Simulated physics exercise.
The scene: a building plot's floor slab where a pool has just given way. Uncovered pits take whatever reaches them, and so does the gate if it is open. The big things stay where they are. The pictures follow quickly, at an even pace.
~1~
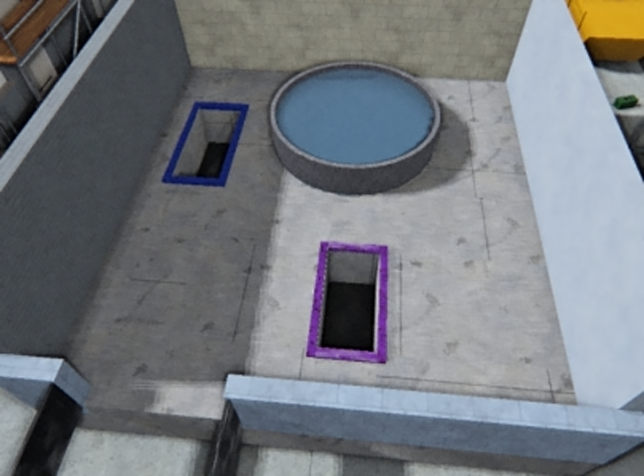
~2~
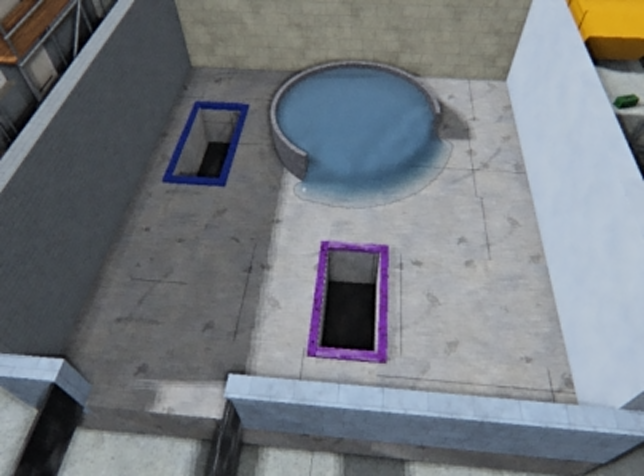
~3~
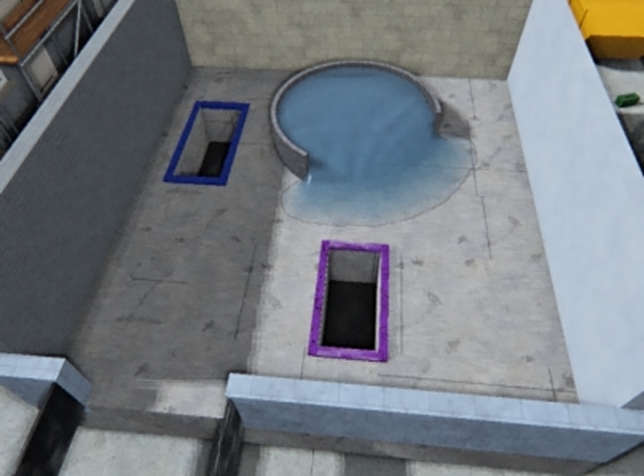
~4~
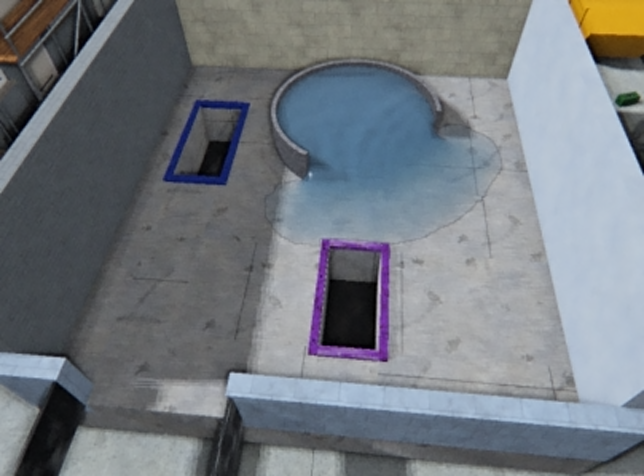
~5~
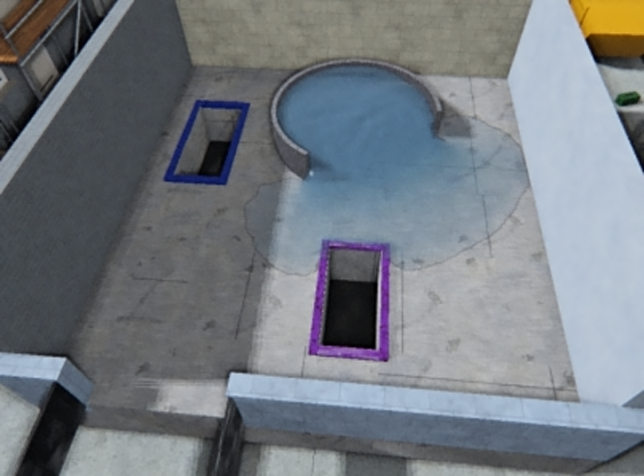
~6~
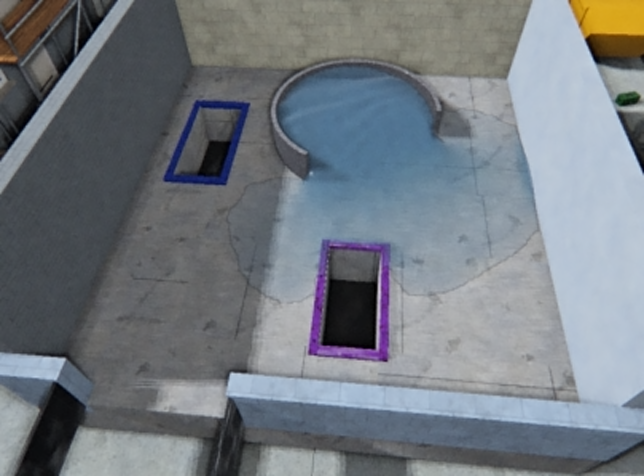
At the start, a round pool of still water stands on a walled concrete floor with a blue-framed opening to its left and a purple-framed one in front. The pool's front wall gives way and water pours out, fanning across the floor, then spreads around the upper part of the purple frame.
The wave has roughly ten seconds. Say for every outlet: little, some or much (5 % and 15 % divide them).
In the end: The gate takes from 5 to 15 %; the blue pit takes under 5 %; the purple pit takes over 15 %.
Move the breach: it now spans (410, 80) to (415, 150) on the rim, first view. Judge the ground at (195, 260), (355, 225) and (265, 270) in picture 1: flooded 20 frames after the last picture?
As listed: Clear, no water, dry.
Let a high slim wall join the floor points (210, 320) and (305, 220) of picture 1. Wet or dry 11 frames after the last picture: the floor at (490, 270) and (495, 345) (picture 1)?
In that order: Flooded, awash.
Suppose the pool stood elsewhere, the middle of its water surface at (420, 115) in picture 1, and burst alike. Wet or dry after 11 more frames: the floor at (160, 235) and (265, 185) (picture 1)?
As listed: Dry, dry.
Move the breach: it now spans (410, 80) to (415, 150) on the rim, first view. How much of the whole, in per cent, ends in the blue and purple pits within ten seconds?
Roughly, in per cent: Blue 2, purple 10.
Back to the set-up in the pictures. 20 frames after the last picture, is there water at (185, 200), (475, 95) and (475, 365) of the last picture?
As listed: Free of water, covered, awash.
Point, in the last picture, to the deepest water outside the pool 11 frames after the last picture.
At about (572, 412).
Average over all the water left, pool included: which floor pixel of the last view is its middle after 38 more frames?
Around (375, 254).
A moment on, water covers 45 % of the floor; the gate 0 %, the blue pit 0 %, the purple pit 4 %.
Next, water covers 55 % of the floor; the gate 1 %, the blue pit 0 %, the purple pit 8 %.
Then, water covers 60 % of the floor; the gate 3 %, the blue pit 0 %, the purple pit 14 %.
Later, water covers 80 % of the floor; the gate 7 %, the blue pit 0 %, the purple pit 22 %.
In the end, water covers 90 % of the floor; the gate 11 %, the blue pit 0 %, the purple pit 27 %.
